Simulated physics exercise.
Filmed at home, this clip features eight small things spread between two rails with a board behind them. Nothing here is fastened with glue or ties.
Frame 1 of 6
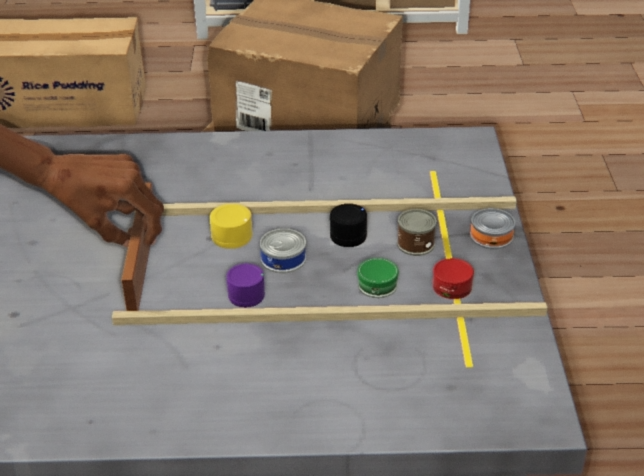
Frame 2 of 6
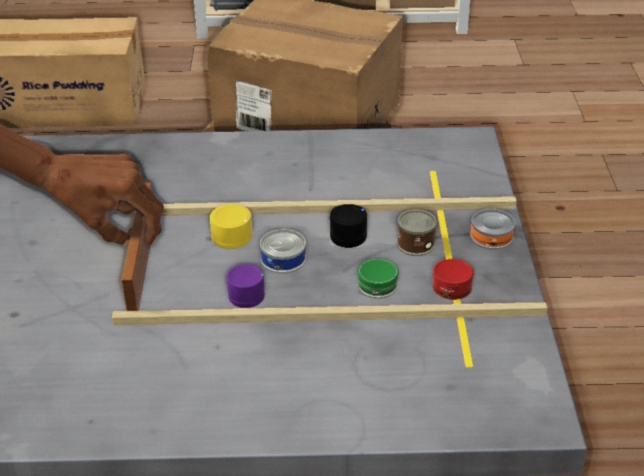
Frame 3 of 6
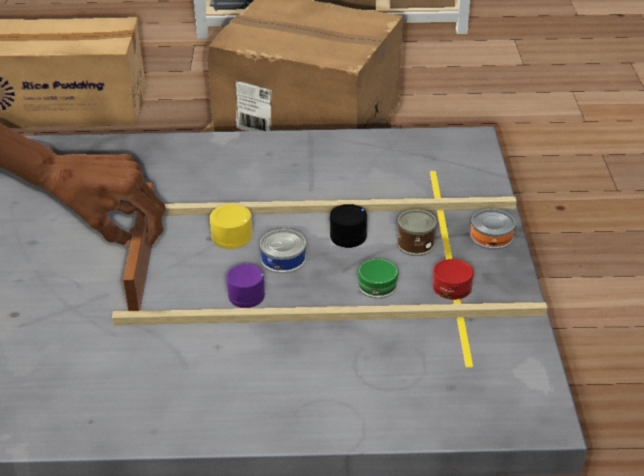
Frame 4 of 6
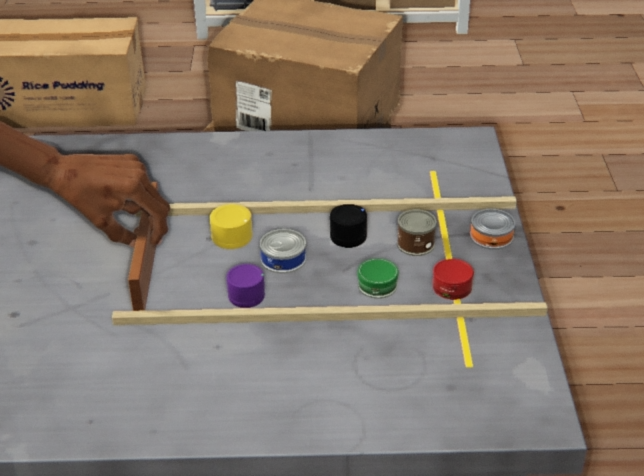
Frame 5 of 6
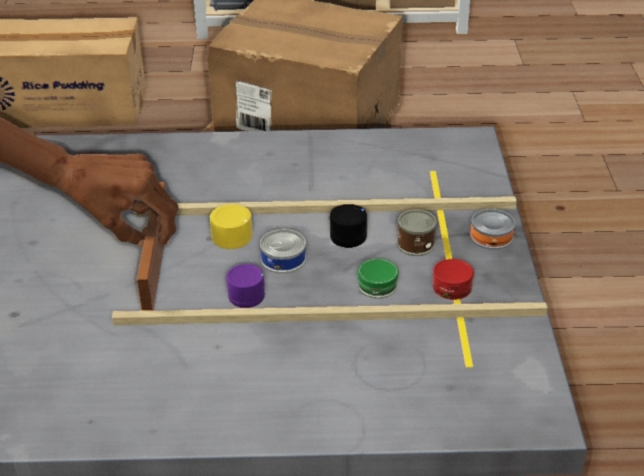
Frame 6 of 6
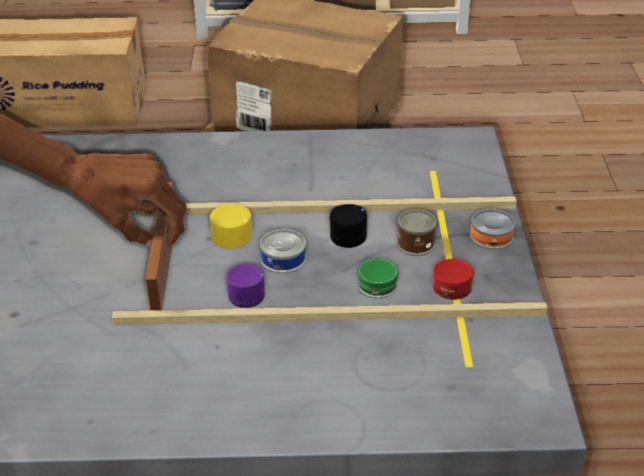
At first, a hand holds a small brown board upright at the left end of two pale rails on a gray tabletop, with eight colorful little containers spread between them. The hand then slides the board slightly to the right, while the containers stay where they are.
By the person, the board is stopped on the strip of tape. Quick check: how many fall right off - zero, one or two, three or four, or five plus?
Gone: Just a lone one or pair.
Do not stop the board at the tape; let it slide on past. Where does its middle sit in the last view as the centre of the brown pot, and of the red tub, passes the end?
The middle is at (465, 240) when it's the brown pot, and at (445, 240) when it's the red tub.
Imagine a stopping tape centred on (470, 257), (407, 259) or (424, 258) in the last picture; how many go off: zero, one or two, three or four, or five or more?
So, taking them in turn, I'd give just one or two; none at all; none.
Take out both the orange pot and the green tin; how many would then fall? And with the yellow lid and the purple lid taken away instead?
First 0, then 1.
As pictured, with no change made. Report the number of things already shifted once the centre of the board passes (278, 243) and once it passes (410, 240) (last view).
First 3, then 8.
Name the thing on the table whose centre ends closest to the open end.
That is the red tub.
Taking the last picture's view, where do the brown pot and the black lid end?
Brown pot: About (518, 248); black lid: About (500, 227).
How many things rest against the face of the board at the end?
At rest, 3 are in contact.
A little later, none off yet; orange pot at rest near (493, 229); red tub at rest near (453, 279); brown pot at rest near (416, 233).
When it is over, the number that fall off is one or two; down, orange pot.
